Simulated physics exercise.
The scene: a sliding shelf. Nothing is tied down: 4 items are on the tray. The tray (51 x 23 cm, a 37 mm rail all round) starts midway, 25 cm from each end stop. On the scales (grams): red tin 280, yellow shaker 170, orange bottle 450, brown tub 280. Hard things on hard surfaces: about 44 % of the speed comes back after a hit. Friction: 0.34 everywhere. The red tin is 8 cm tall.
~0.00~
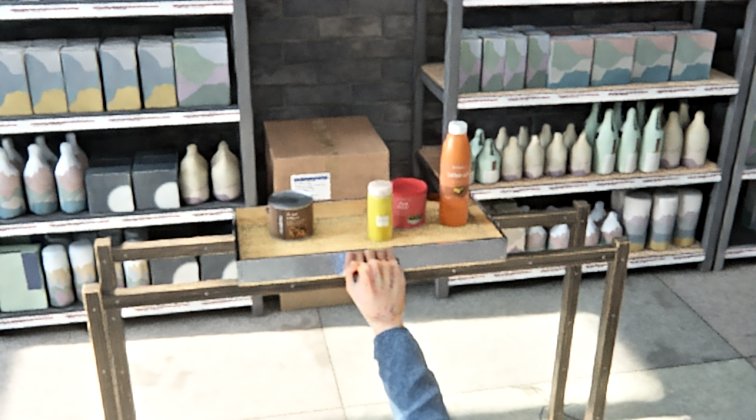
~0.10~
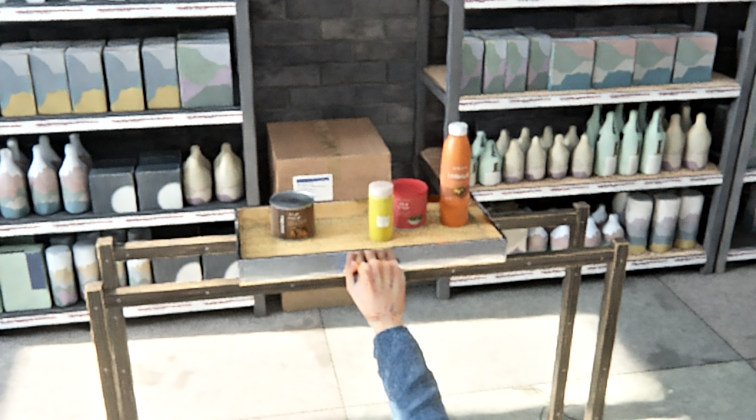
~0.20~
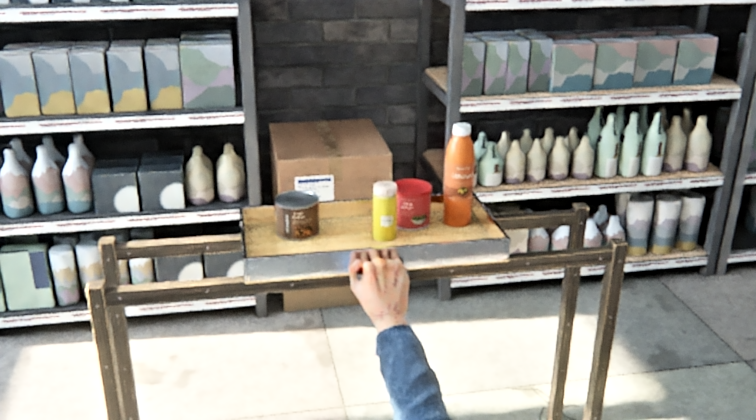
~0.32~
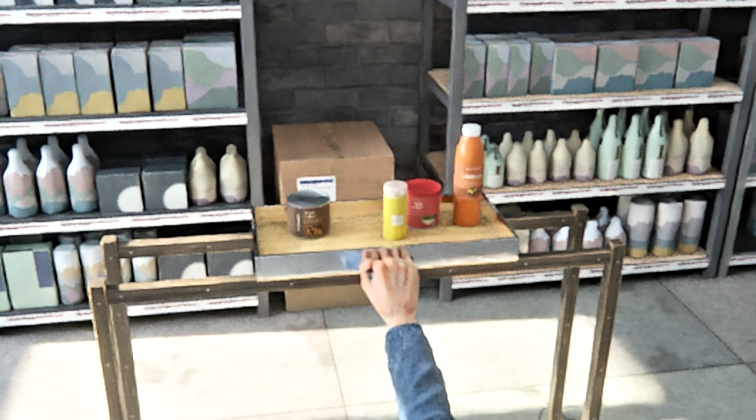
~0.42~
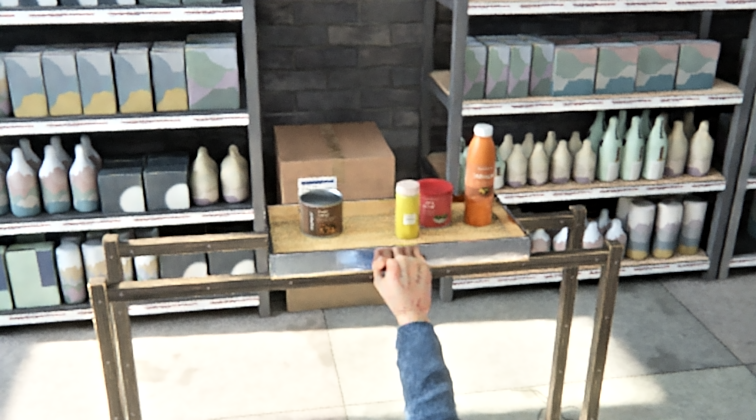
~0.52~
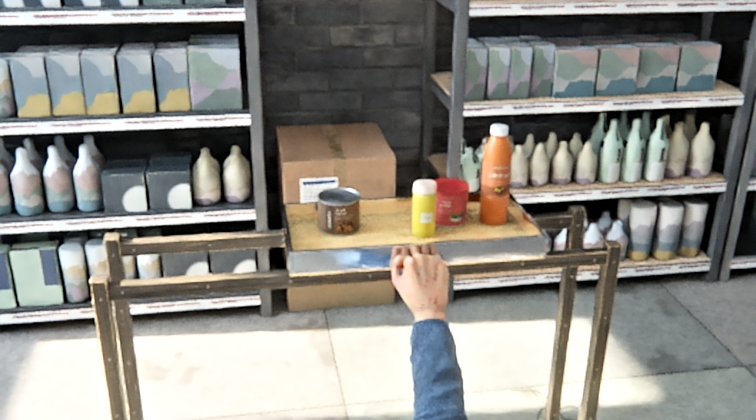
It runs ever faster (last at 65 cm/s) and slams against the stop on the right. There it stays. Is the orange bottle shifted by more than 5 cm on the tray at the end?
The orange bottle holds its spot.
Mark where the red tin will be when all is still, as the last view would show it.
Around (528, 198).
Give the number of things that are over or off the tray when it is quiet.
0 of them.
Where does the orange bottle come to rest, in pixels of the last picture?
At about (568, 172).
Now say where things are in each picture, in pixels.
The first frame shows tray midway; orange bottle (455, 174); red tin (406, 204).
The second frame shows tray midway; brown tub (293, 216); red tin (407, 205).
The third frame shows tray 1 cm right; yellow shaker (385, 212); brown tub (297, 215).
The fourth frame shows tray 3 cm right; red tin (421, 205); yellow shaker (395, 211).
The fifth frame shows tray 6 cm right; brown tub (322, 214); red tin (432, 204).
The sixth frame shows tray 10 cm right; orange bottle (496, 174); yellow shaker (424, 209).
Around 0.92 s, tray 25 cm right; orange bottle at 11° to upright near (576, 169); red tin shifted 4 cm; yellow shaker shifted 5 cm.
Around 1.22 s, tray 25 cm right; brown tub shifted 5 cm; yellow shaker shifted 5 cm; red tin shifted 4 cm.
Finally (2.7 s), not toppled but over 5 cm from the start, yellow shaker and brown tub; the other 2 still in place (within 5 cm). Final places as that camera would see them, orange bottle near (568, 172).
